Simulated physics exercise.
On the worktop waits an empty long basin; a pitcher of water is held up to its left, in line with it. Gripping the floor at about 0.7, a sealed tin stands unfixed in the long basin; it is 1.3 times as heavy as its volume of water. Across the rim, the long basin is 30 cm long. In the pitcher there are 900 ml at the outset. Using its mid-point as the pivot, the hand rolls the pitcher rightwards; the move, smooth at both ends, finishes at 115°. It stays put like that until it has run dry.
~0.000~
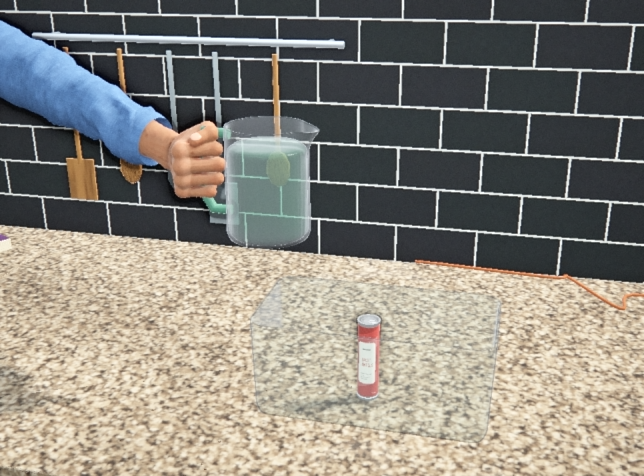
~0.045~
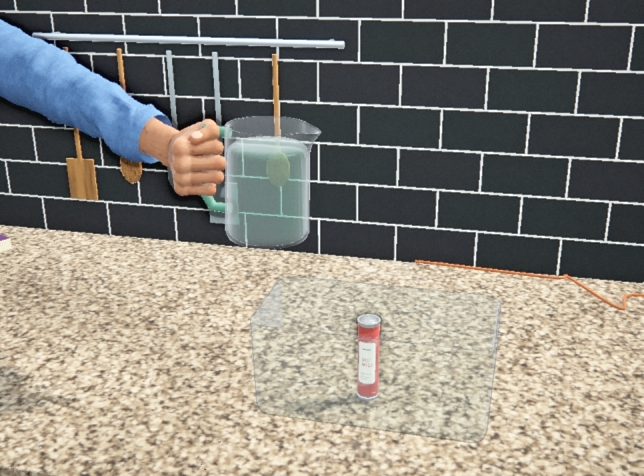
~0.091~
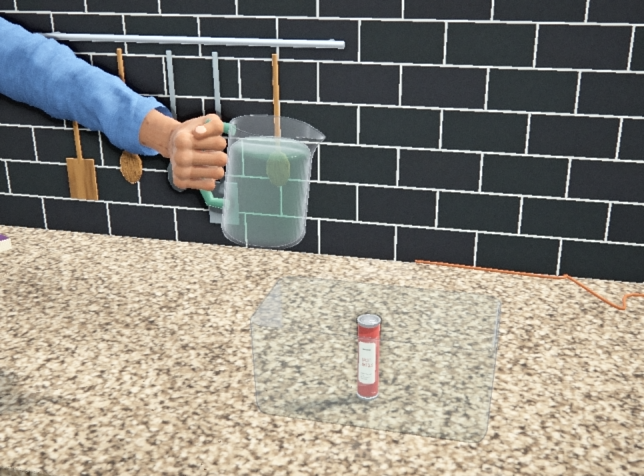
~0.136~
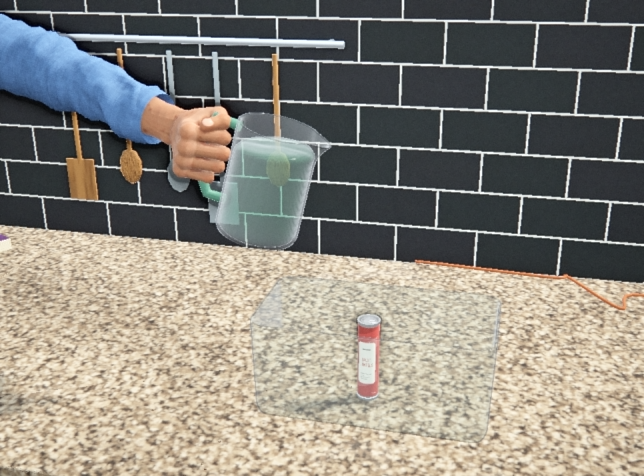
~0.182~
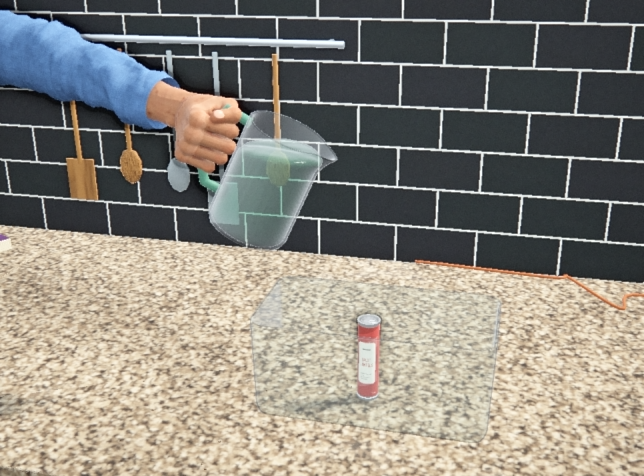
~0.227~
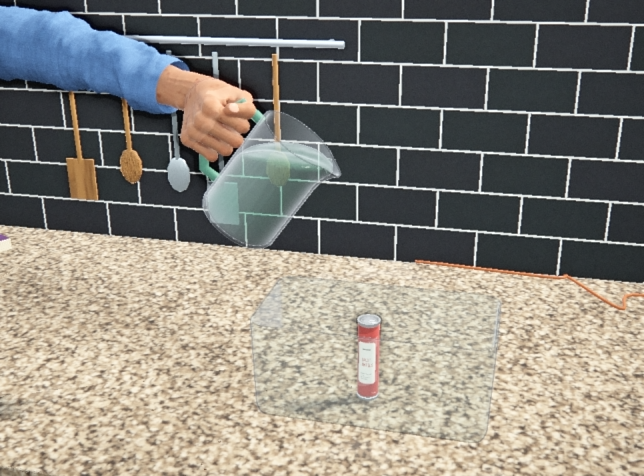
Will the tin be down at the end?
It is going to fail.
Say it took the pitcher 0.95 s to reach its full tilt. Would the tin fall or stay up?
Result: Tin tipped over.
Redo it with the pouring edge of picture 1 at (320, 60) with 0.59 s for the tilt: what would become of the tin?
Then the tin remains standing.
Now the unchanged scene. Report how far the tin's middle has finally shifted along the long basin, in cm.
Around 7.5 cm.
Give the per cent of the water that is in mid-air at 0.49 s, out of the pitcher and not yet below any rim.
Near 28 per cent at that time.
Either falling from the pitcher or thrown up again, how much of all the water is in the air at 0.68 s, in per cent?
Near 20 per cent, I'd say.
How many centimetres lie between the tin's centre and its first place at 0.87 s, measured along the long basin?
Centre to centre, close to 6 cm.
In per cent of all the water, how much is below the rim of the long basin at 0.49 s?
Near 12 in a hundred.
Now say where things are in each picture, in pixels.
The first frame shows tilt 0°; pouring edge (319, 130); surface from (231, 143) to (307, 148); the long basin's rim runs from (266, 300) to (498, 324); the tin's top is at (369, 323).
The second frame shows tilt 2°; pouring edge (320, 132); surface from (232, 143) to (307, 148).
The third frame shows tilt 7°; pouring edge (325, 137); surface from (235, 142) to (310, 150).
The fourth frame shows tilt 14°; pouring edge (331, 146); surface from (235, 153) to (316, 153).
The fifth frame shows tilt 25°; pouring edge (337, 159); surface from (232, 166) to (324, 157).
The sixth frame shows tilt 37°; pouring edge (341, 175); surface from (224, 170) to (333, 164).
By 0.49 s the tilt is 106° and 61 per cent is still to pour; the tin stands where it began.
By 0.68 s the tilt is 115° and 15 per cent is still to pour; the tin stands where it began.
By 0.87 s the tilt is 115° and 1 per cent is still to pour; the tin lies on its side.
By 1.09 s the tilt is 115° and 0 per cent is still to pour; the tin lies on its side.
At rest the tin lies on its side.
